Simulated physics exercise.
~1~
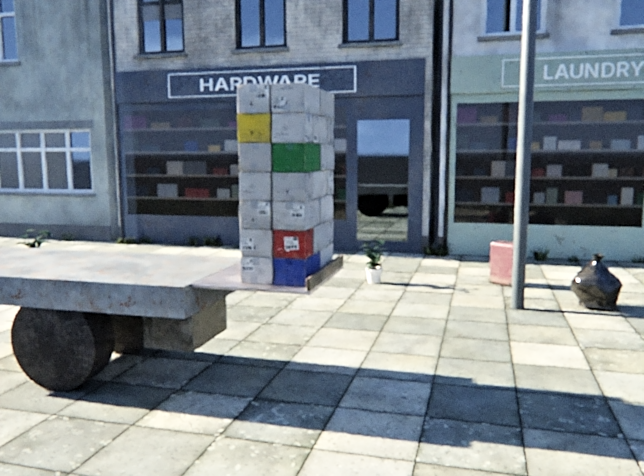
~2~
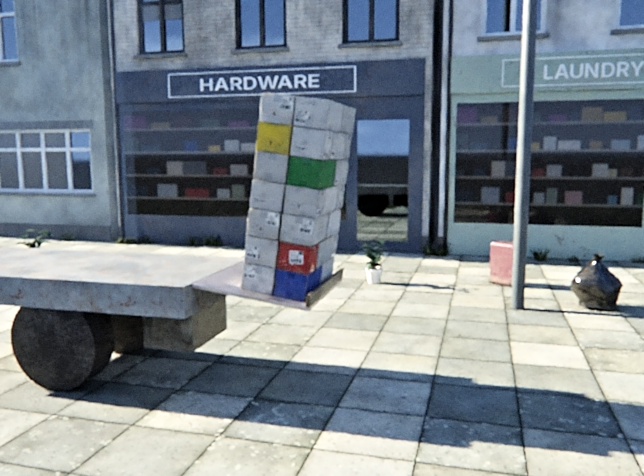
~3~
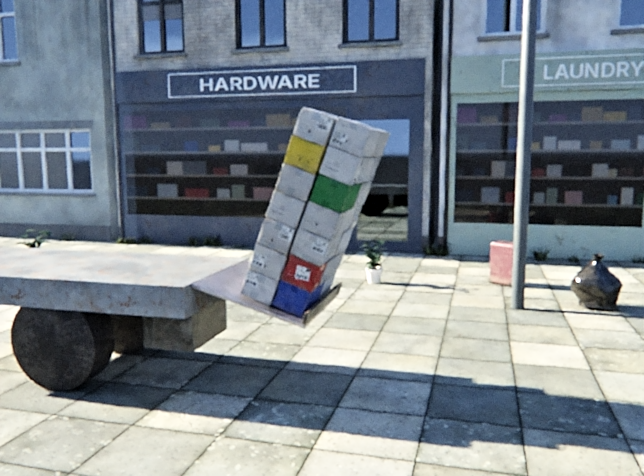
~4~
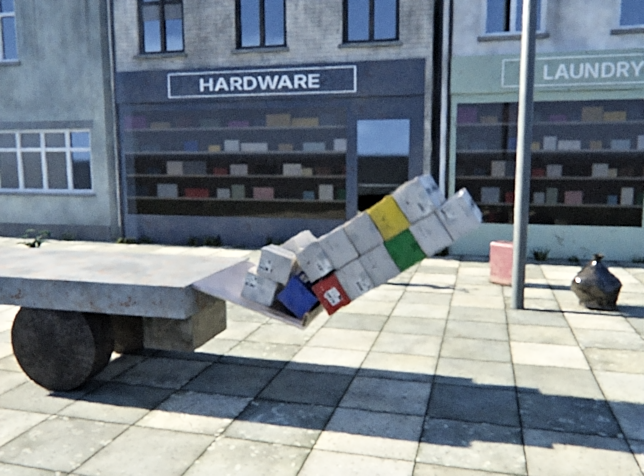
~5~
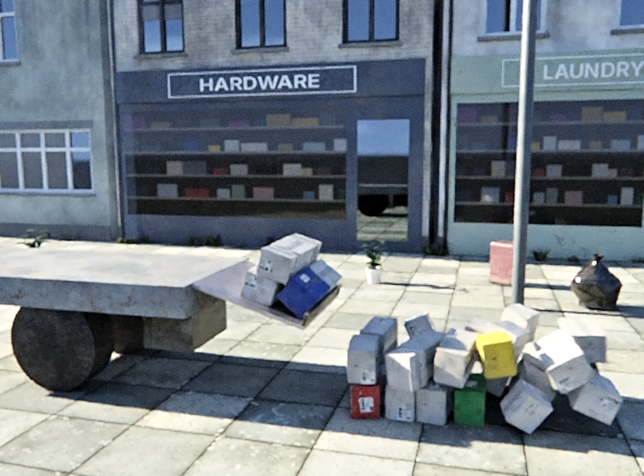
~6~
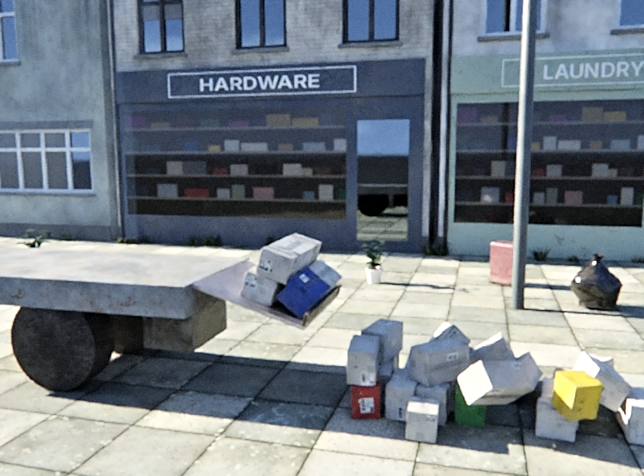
In the video, a tall stack of mostly white boxes stands on a flap at the end of a flat-bed as the flap tilts down; the stack leans right, topples and scatters across the paving, leaving a blue box and a few white ones on the sloping flap.
